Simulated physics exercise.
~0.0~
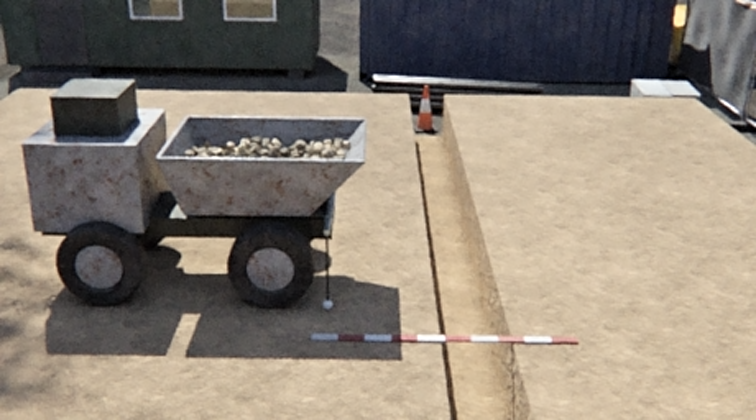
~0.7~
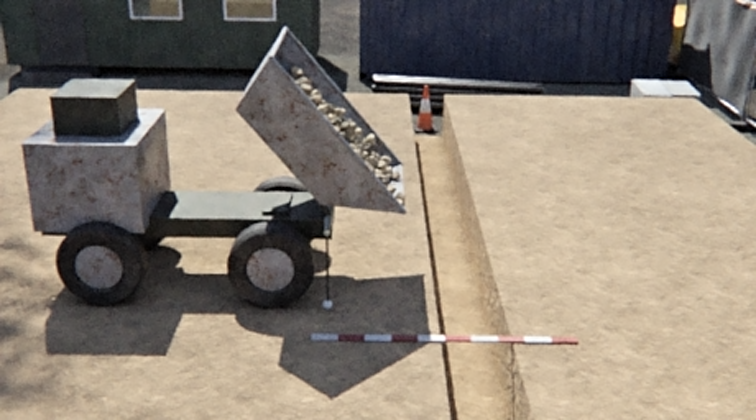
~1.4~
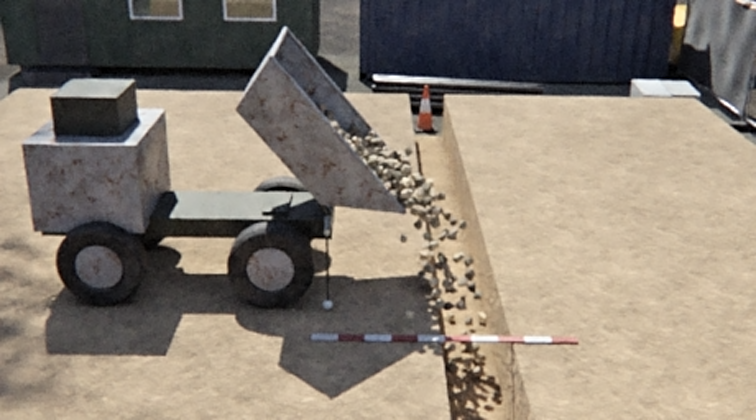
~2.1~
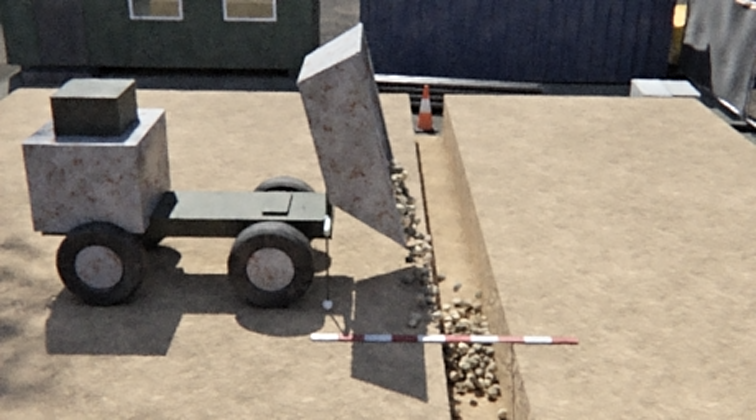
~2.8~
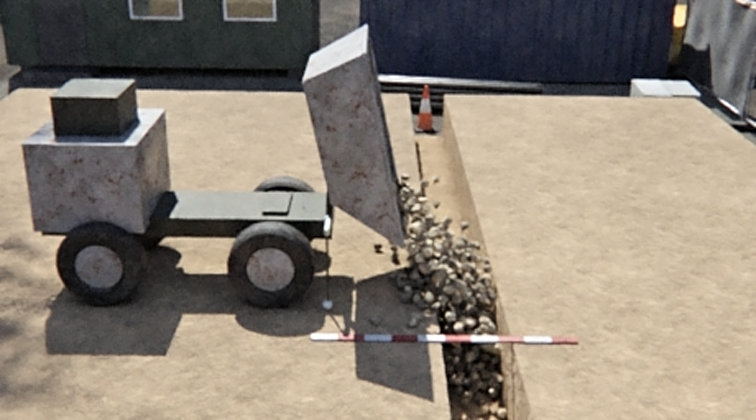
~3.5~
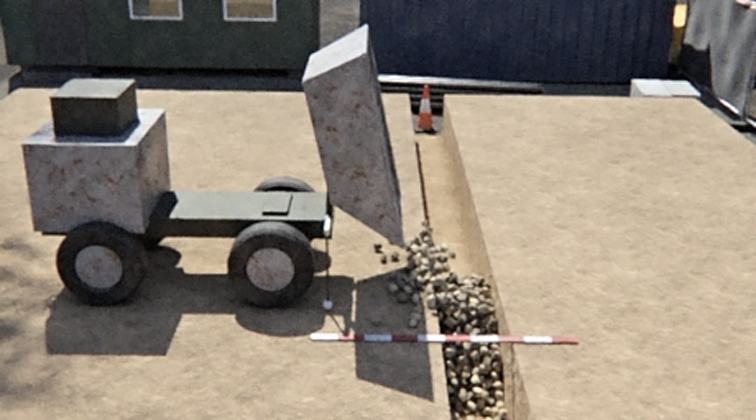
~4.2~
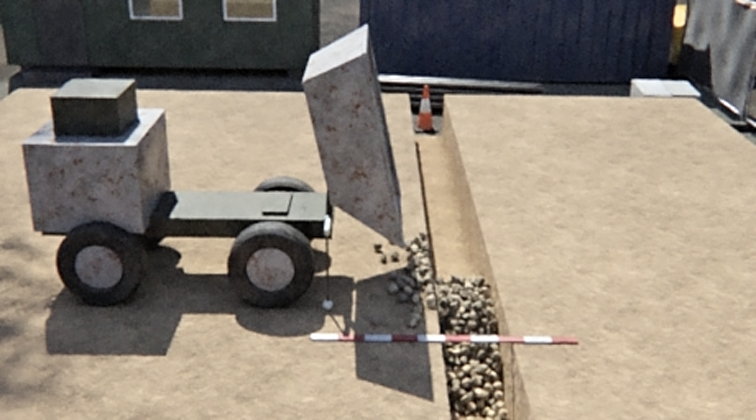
On a sunlit yard of bare, sandy ground, a small grey dumper carrying pale crushed rock stands left of a narrow trench, with an orange cone at its far end and a red-and-white staff lying across it. The body tips up toward the trench while the stones stay inside. Then they slide over the lip and tumble down into the trench. The body tips further until it stands steeply, and more rock pours out in a thick stream. Finally the body holds still, with most stones heaped in the trench and a few scattered short of its near edge.
